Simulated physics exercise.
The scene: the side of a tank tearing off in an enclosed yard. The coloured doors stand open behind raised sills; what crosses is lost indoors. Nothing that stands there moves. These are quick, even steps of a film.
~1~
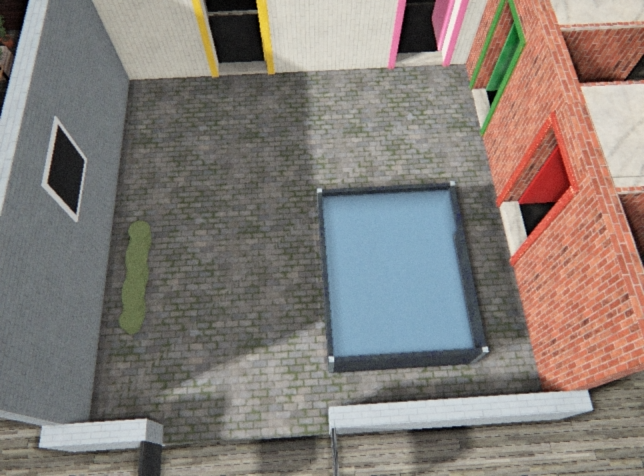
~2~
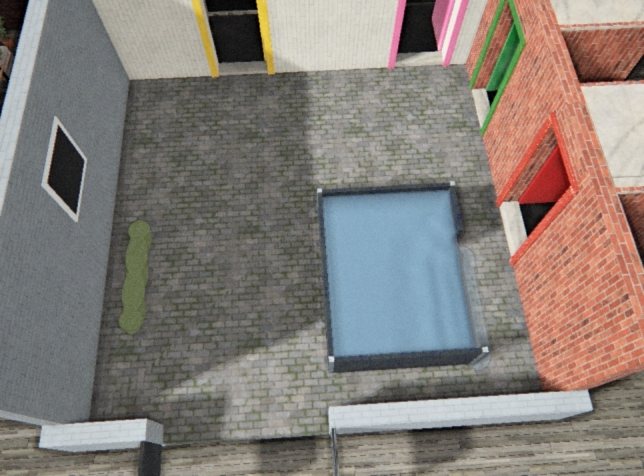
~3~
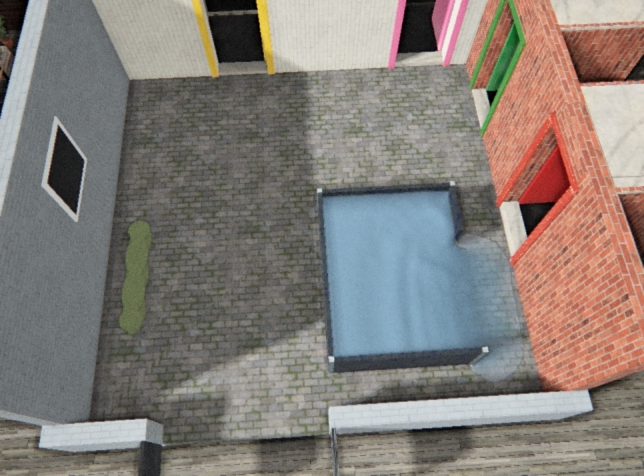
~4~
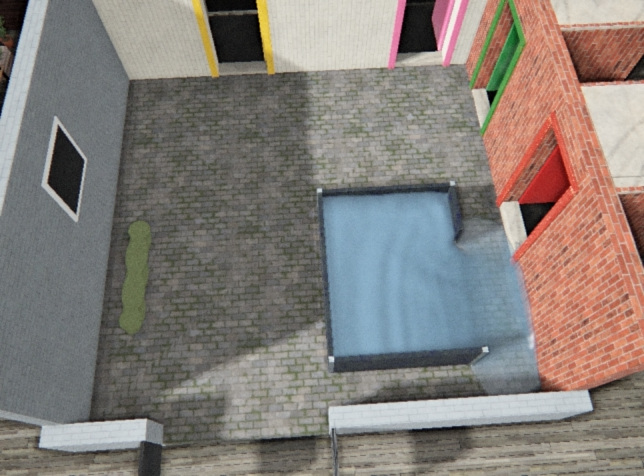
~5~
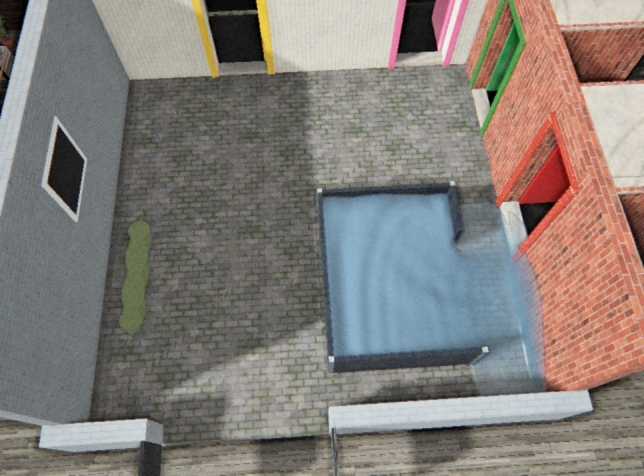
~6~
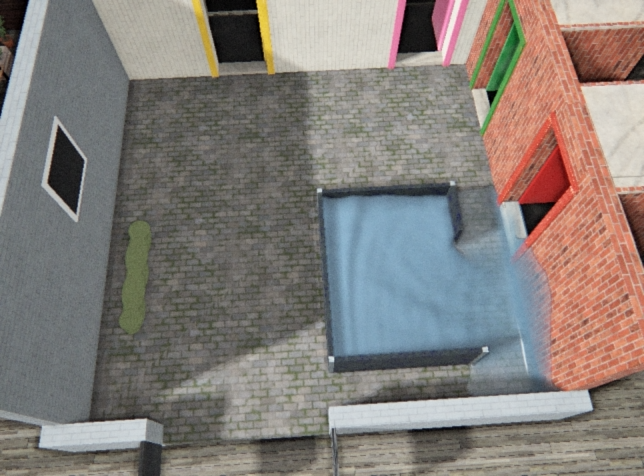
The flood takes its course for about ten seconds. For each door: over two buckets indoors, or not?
One by one: The pink door takes more than that; the yellow door stays under that; the red door takes more than that; the green door takes more than that.
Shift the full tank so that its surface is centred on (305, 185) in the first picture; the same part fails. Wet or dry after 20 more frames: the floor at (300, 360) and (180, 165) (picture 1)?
In that order: Covered, dry.
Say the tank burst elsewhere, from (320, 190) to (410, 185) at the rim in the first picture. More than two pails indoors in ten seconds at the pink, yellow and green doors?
My reading: The pink door is over, the yellow door lets more in, the green door takes more.
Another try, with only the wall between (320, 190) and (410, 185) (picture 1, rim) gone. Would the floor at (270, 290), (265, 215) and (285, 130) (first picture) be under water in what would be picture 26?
In that order: Clear, dry, under water.
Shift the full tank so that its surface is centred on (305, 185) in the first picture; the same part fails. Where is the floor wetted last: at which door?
It is the one in yellow.
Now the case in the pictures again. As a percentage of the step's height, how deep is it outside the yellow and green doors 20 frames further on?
In turn 50 and 170 per cent.
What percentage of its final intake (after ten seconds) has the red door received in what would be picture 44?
Close to 100 %.
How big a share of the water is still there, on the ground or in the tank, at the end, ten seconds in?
Close to 80 %.
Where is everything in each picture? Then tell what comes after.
Still water in the tank at (396, 267), in the first frame.
The front is at (479, 362), out from the gap at (462, 297), in the second frame.
The front is at (499, 374), out from the gap at (460, 299), in the third frame.
The front is at (538, 376), out from the gap at (460, 299), in the fourth frame.
Water pours out at (460, 299) and has run to (499, 209), in the fifth frame.
Water pours out at (460, 299) and has run to (494, 189), in the sixth frame.
A moment on, water covers 15 % of the floor; the pink door not reached, the yellow door not reached, the red door over two buckets in, the green door wet at the sill, nothing in.
Next, water covers 35 % of the floor; the pink door wet at the sill, nothing in, the yellow door not reached, the red door over two buckets in, the green door wet at the sill, nothing in.
Then, water covers 50 % of the floor; the pink door over two buckets in, the yellow door wet at the sill, nothing in, the red door over two buckets in, the green door under two buckets in.
Later, water covers 80 % of the floor; the pink door far over two buckets in, the yellow door wet at the sill, nothing in, the red door over two buckets in, the green door under two buckets in.
In the end, water covers 90 % of the floor; the pink door far over two buckets in, the yellow door wet at the sill, nothing in, the red door over two buckets in, the green door over two buckets in.
